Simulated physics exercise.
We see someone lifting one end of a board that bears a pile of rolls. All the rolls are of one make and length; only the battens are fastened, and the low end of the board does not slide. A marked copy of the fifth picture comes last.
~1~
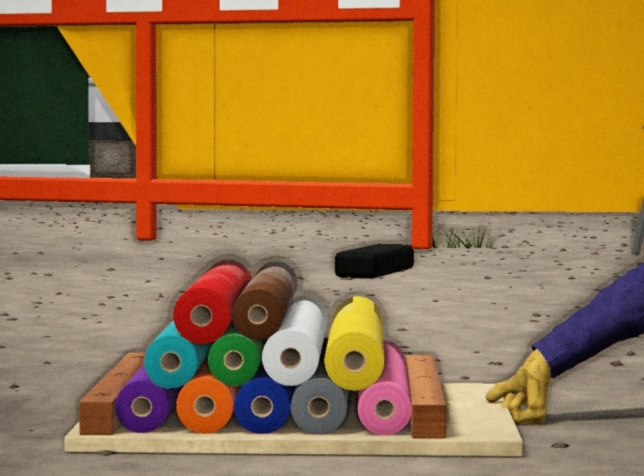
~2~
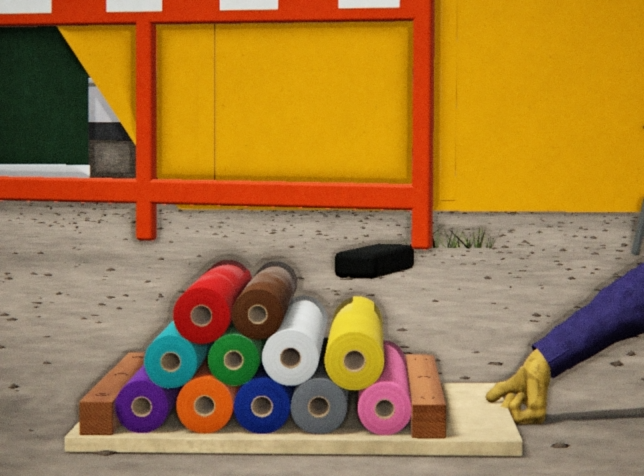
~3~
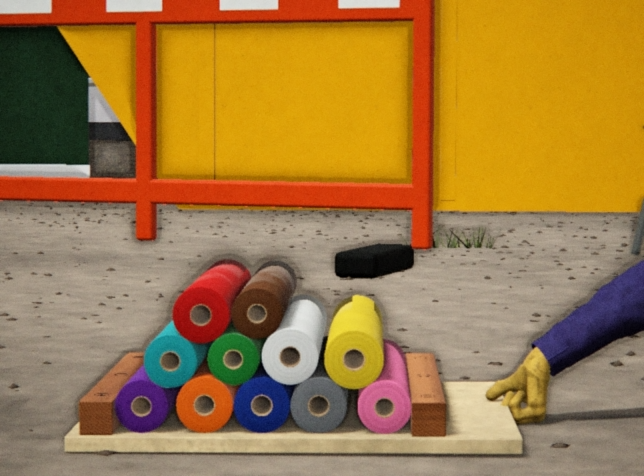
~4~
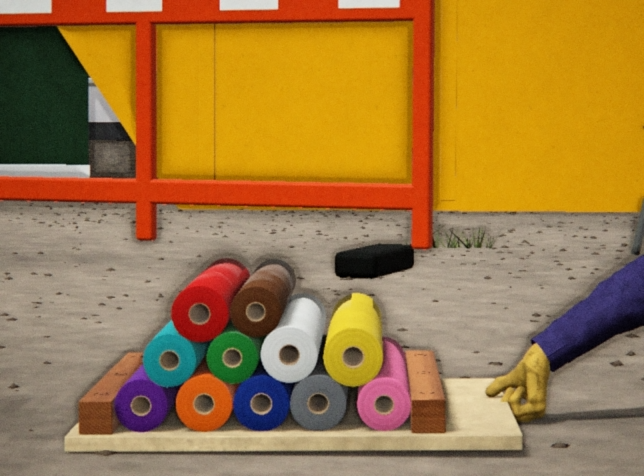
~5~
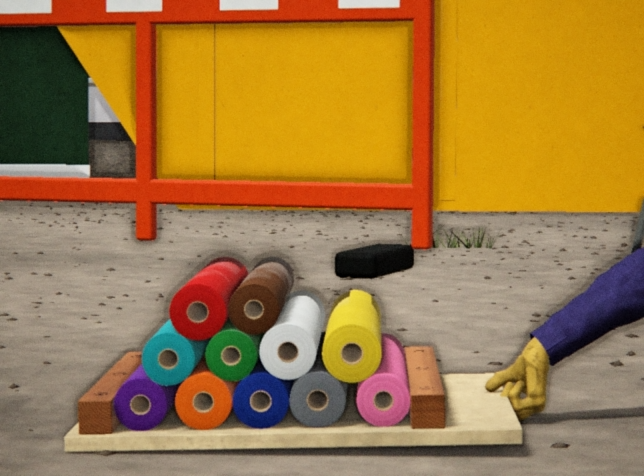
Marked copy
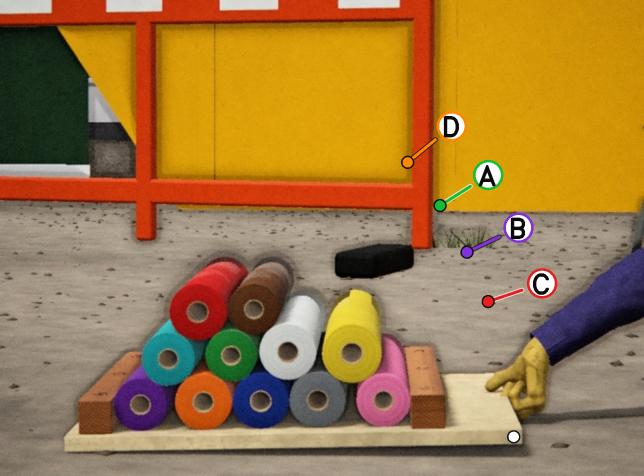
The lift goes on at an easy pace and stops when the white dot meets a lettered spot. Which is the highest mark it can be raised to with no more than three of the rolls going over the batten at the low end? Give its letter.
Up to B.
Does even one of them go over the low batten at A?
Yes.
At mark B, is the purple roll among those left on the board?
Yes.
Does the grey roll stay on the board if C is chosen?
Yes.
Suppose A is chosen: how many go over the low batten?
The count is six.
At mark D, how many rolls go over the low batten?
The count is six.
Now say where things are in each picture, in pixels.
Purple roll (142, 406); orange roll (205, 406); blue roll (262, 406), in the first frame.
Blue roll (262, 406); grey roll (319, 407), in the second frame.
Board (301, 398); pink roll (385, 407); turquoise roll (171, 361), in the third frame.
Board (300, 397); purple roll (141, 405); orange roll (204, 404), in the fourth frame.
Board (300, 394); purple roll (141, 404); orange roll (204, 402), in the fifth frame.
On the marked copy, A at (440, 206); B at (467, 252); C at (488, 302); D at (408, 163); the white dot at (514, 437).
With B. Early on, board at 16°.
Further on, board at 26°.
At the end, board at 26°, two over the low batten (turquoise, red).
As for the rest, A six over the low batten; C two over the low batten (turquoise, red); D six over the low batten.
